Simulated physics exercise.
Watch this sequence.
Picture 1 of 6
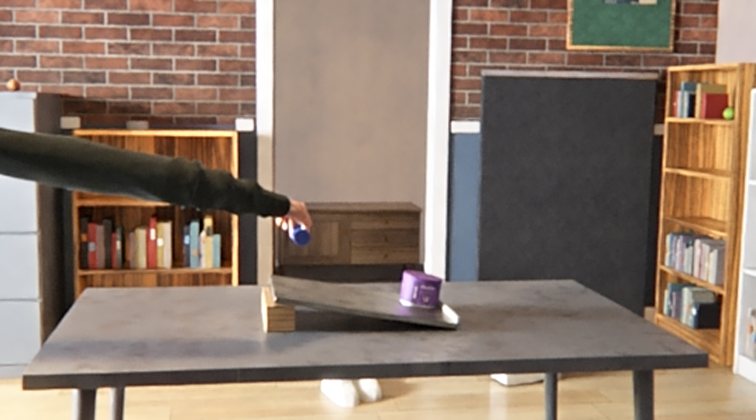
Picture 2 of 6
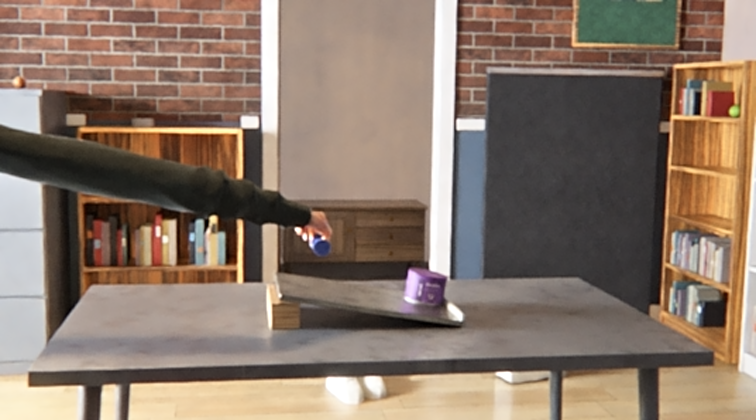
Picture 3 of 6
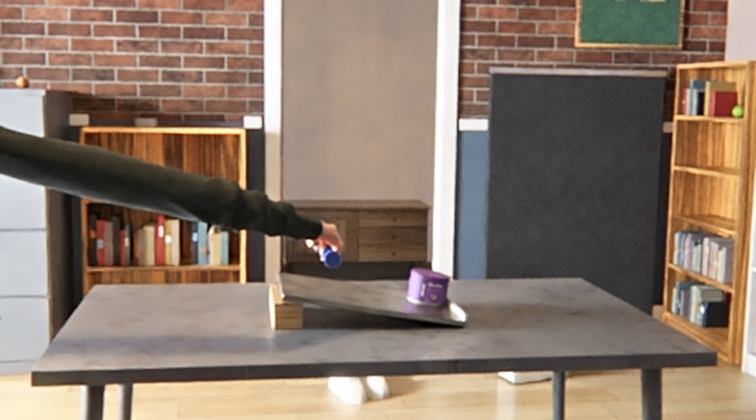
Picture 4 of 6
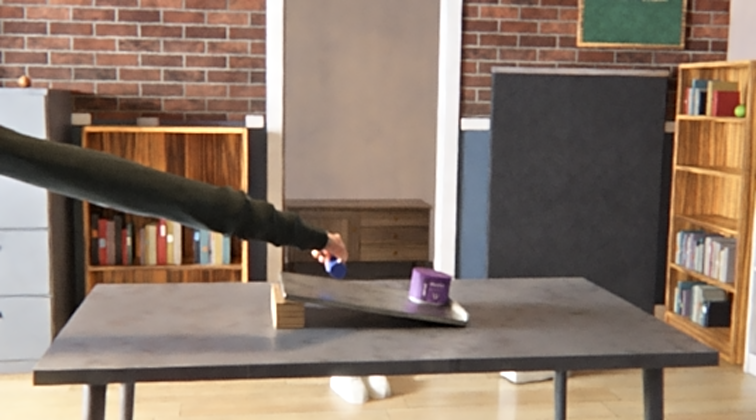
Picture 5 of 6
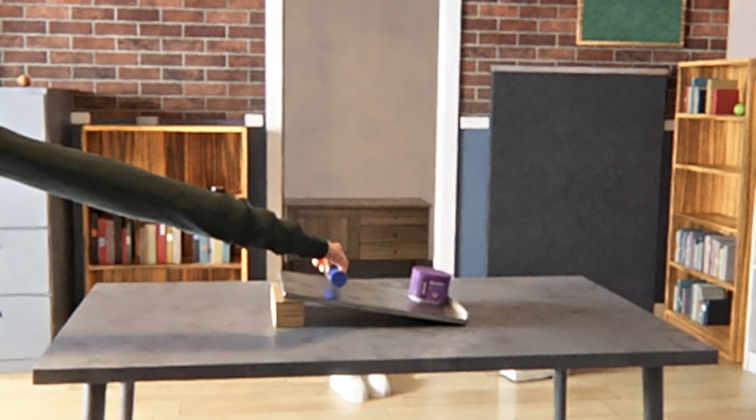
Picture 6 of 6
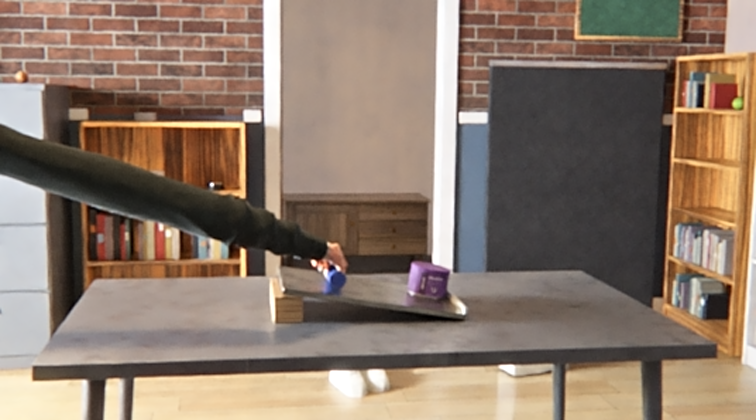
A hand lowers a small blue shaker onto a tilted board beside a purple tub.
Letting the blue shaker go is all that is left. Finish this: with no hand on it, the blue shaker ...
With no hand on it, the blue shaker heads down the board.
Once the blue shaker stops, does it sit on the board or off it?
Still on top.
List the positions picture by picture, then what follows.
In the first picture, still above its spot; blue shaker (300, 234); purple tub (421, 290).
In the second picture, still above its spot; blue shaker (320, 244); purple tub (426, 287).
In the third picture, still above its spot; blue shaker (331, 256); purple tub (429, 287).
In the fourth picture, still above its spot; blue shaker (336, 267); purple tub (430, 287).
In the fifth picture, still above its spot; blue shaker (337, 275); purple tub (430, 285).
In the sixth picture, set down, still held; blue shaker (336, 275); purple tub (429, 280).
Then, 0.50 s past the last view, blue shaker displaced well along near (362, 280).
Then, 0.70 s past the last view, blue shaker displaced well along near (395, 285).
Finally, moved from the start, blue shaker; purple tub still in place. Final places as the last picture's camera would see them, blue shaker near (417, 289). The blue shaker runs down the board.
